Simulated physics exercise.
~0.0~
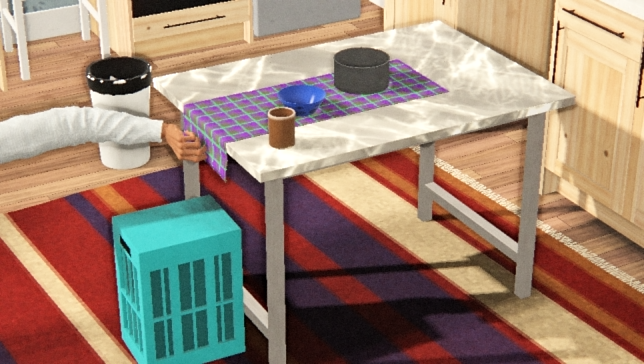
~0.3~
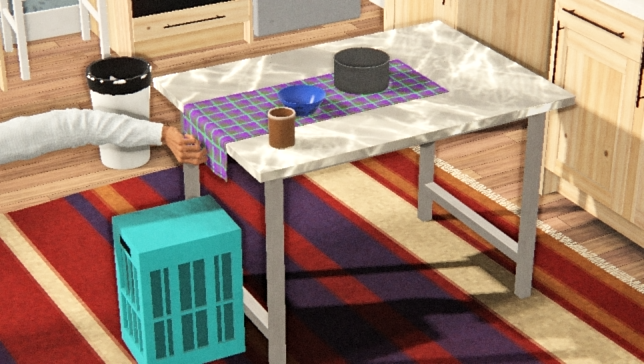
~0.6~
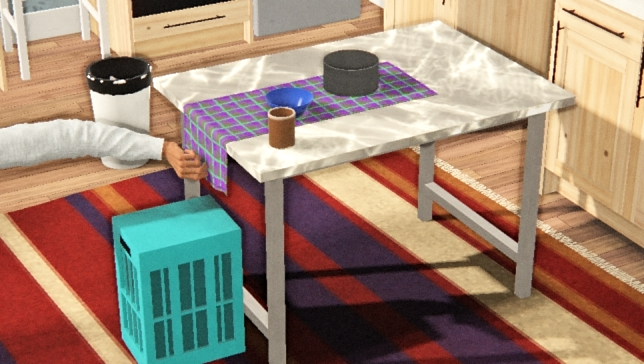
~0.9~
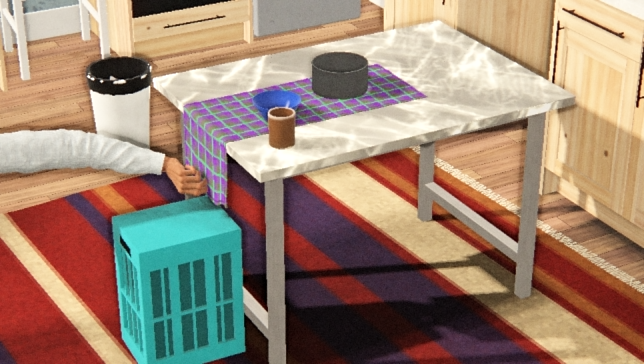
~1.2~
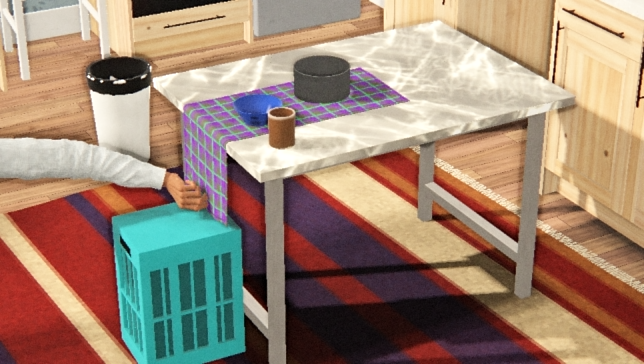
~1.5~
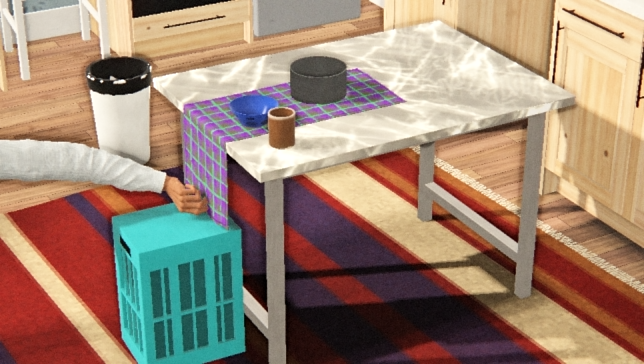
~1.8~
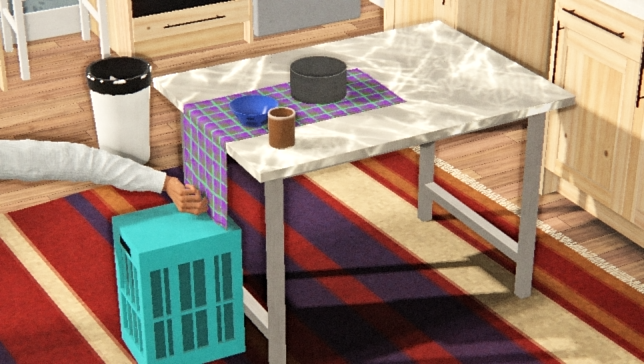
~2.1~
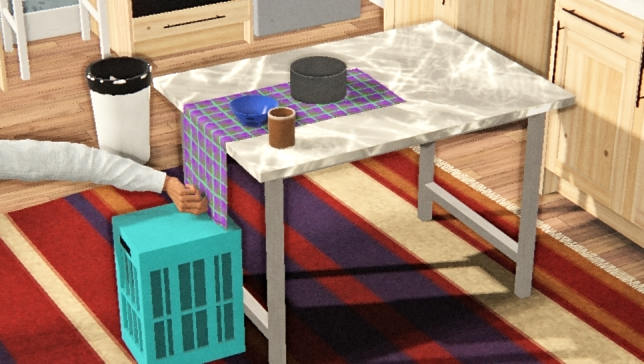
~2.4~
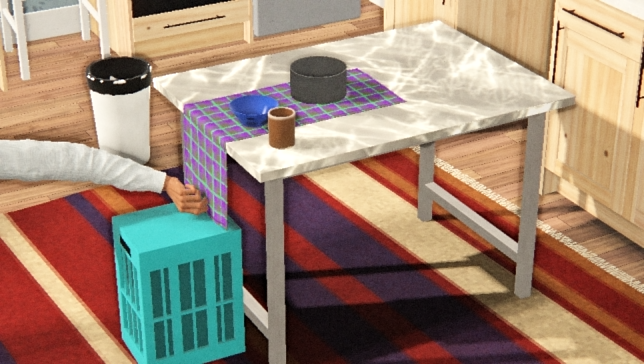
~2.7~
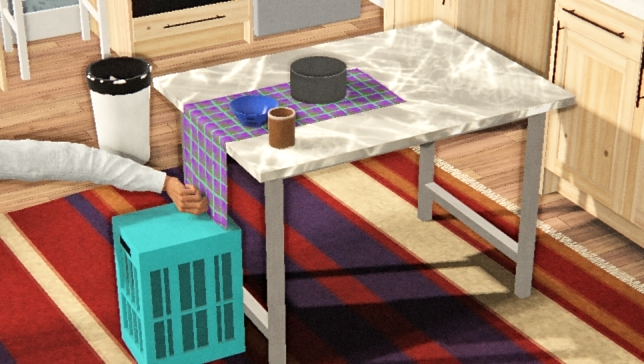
A hand in a white sleeve grips the hanging end of a purple checked cloth on a pale table, just above a turquoise crate standing on a striped rug. The hand draws the cloth down over the near left edge, and the blue bowl and dark pot resting on it ride along to the left. A brown mug near the edge stays where it is as the bowl slides behind it and comes out on its left. The hem reaches the crate and the pulling stops. Bowl, pot and mug all remain standing on the table, with the hand still holding the cloth.
